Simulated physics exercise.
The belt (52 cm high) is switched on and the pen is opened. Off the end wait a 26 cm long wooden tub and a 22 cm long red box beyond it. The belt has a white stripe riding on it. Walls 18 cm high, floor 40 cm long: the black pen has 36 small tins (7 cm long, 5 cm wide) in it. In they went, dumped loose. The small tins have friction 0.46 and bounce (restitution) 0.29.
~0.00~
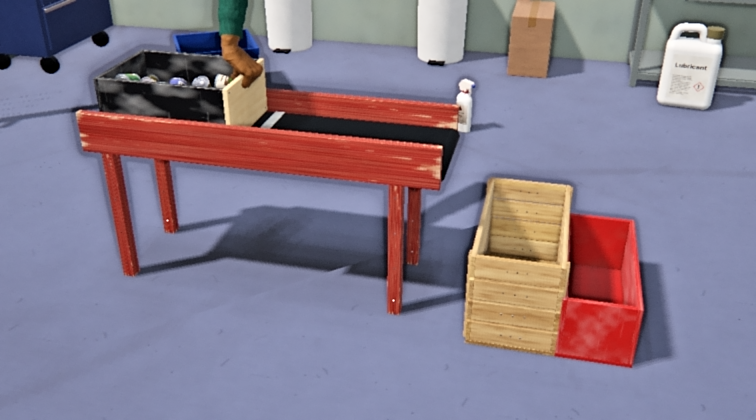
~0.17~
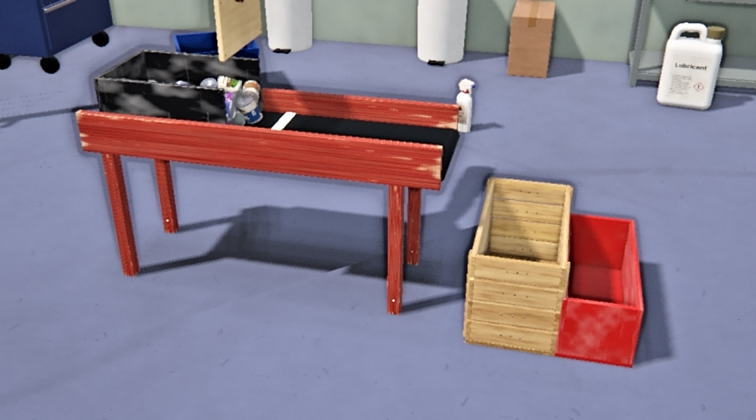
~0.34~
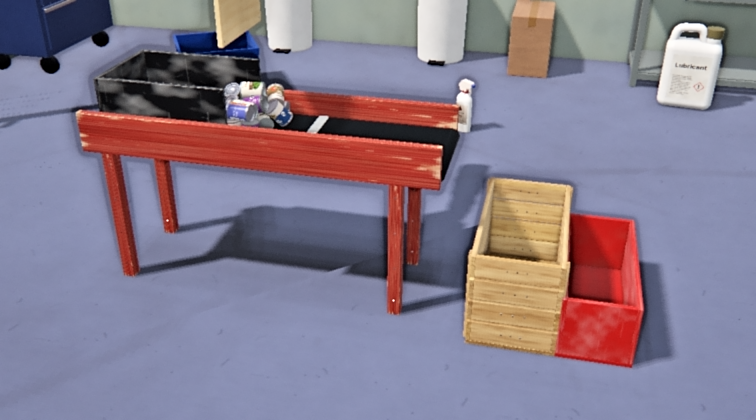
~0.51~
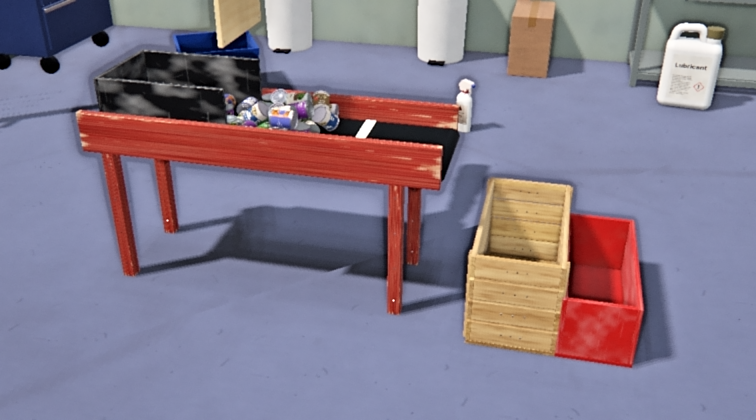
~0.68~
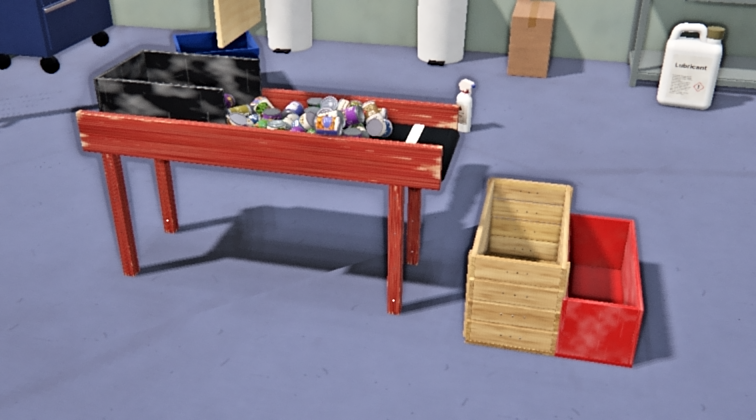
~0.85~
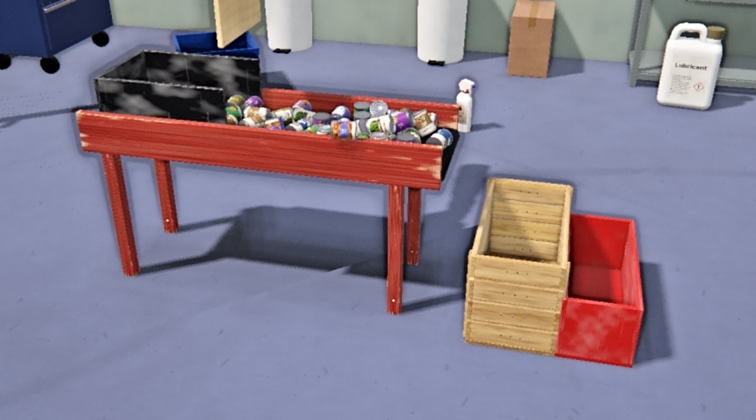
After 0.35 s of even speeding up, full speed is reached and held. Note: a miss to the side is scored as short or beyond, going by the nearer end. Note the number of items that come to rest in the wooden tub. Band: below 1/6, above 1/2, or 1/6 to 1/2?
Above 1/2.
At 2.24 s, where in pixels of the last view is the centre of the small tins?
Centre: Approx. (520, 287).
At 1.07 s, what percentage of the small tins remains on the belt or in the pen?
It works out to around 70 percent.
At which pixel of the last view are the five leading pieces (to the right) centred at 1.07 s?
I'd put their middle close to (494, 170).
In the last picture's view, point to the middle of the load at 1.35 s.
Estimated middle - around (500, 196).
After 1.07 s, 26 on the belt and 10 in the air.
After 1.35 s, 16 in the wooden tub, 11 on the belt, 1 on the ground short of the wooden tub and 8 in the air.
After 1.74 s, 29 in the wooden tub, 3 on the belt, 1 on the ground short of the wooden tub and 3 in the air.
When it is over (at 2.24 s), 35 in the wooden tub and 1 on the ground short of the wooden tub. Asked share, 35 of 36, 97 per cent.
